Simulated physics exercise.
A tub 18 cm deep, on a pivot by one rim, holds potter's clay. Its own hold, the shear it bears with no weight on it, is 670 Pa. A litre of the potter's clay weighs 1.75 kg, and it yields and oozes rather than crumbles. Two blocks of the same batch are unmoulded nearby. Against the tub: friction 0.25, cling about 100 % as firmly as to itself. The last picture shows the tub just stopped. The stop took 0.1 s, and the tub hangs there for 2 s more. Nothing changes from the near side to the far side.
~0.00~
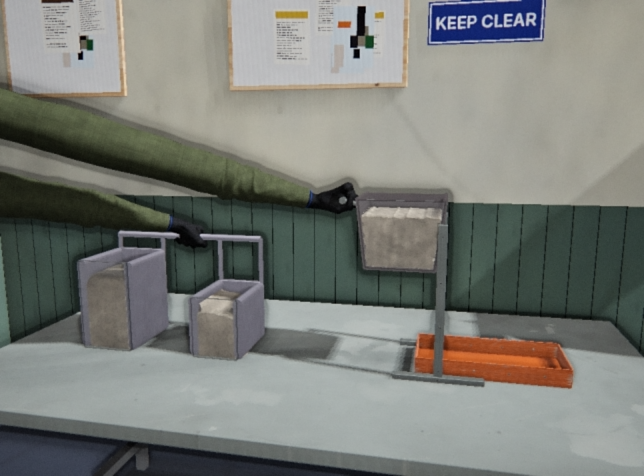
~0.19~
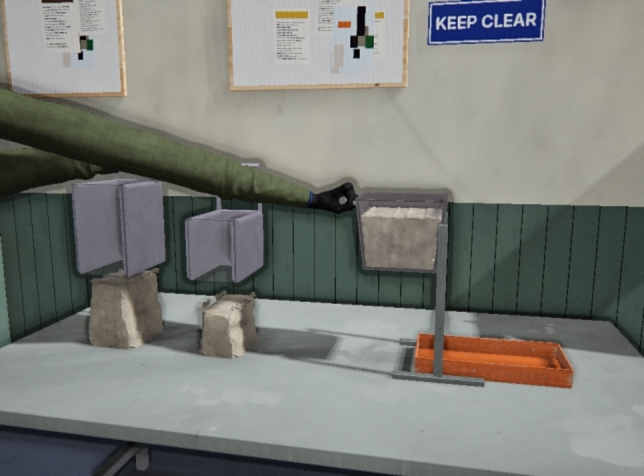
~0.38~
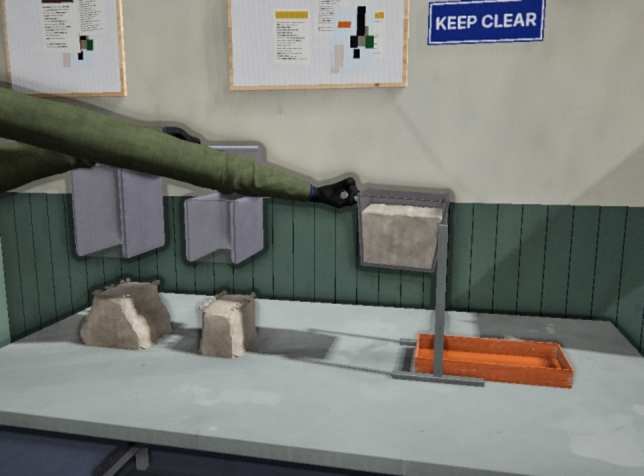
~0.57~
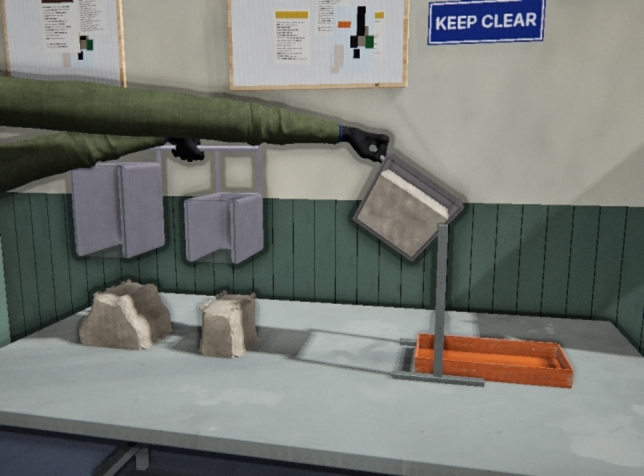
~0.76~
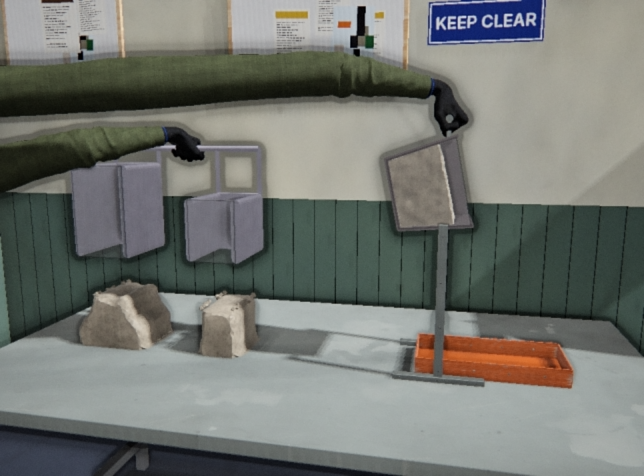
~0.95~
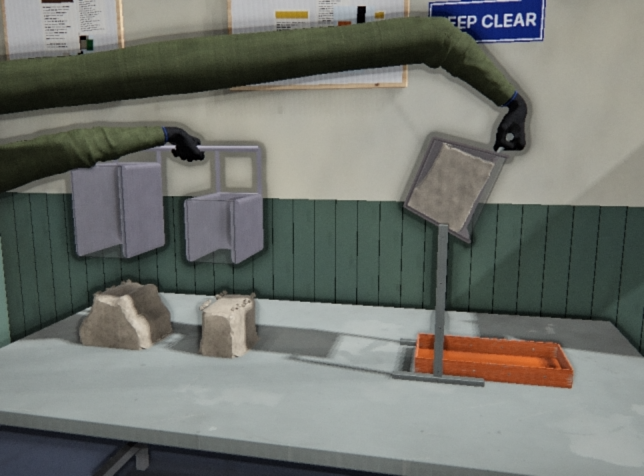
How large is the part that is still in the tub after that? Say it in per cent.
Close to 11 per cent.
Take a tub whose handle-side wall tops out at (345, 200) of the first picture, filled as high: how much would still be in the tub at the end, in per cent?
Then about 10 %.
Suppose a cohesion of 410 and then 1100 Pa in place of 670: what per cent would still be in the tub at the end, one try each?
In that order: 8 %, 16 %.
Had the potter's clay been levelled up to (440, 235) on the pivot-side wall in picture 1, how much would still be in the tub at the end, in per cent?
Then about 16 %.
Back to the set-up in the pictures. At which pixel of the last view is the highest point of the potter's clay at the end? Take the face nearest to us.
Near (414, 193).
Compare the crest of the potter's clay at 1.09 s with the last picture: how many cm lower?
About 2 cm.
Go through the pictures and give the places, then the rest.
Handle-side rim at (359, 199), tilt 0 degrees; crest of the potter's clay at (424, 217); block heights 23 cm, 15 cm (left to right), in the first frame.
Handle-side rim at (359, 199), tilt 0 degrees; crest of the potter's clay at (424, 217); block heights 21 cm, 15 cm (left to right), in the second frame.
Handle-side rim at (361, 195), tilt 3 degrees; crest of the potter's clay at (367, 212); block heights 17 cm, 15 cm (left to right), in the third frame.
Handle-side rim at (389, 157), tilt 34 degrees; crest of the potter's clay at (384, 175); block heights 16 cm, 15 cm (left to right), in the fourth frame.
Handle-side rim at (458, 138), tilt 78 degrees; crest of the potter's clay at (435, 146); block heights 16 cm, 15 cm (left to right), in the fifth frame.
Handle-side rim at (507, 159), tilt 111 degrees; crest of the potter's clay at (447, 144); block heights 16 cm, 15 cm (left to right), in the sixth frame.
After 1.09 s, the tub is at 111 degrees and holds 68 %.
After 1.26 s, the tub is at 111 degrees and holds 22 %.
After 1.43 s, the tub is at 111 degrees and holds 11 %.
After 1.60 s, the tub is at 111 degrees and holds 11 %.
After 2.95 s, the tub is at 111 degrees and holds 11 %.
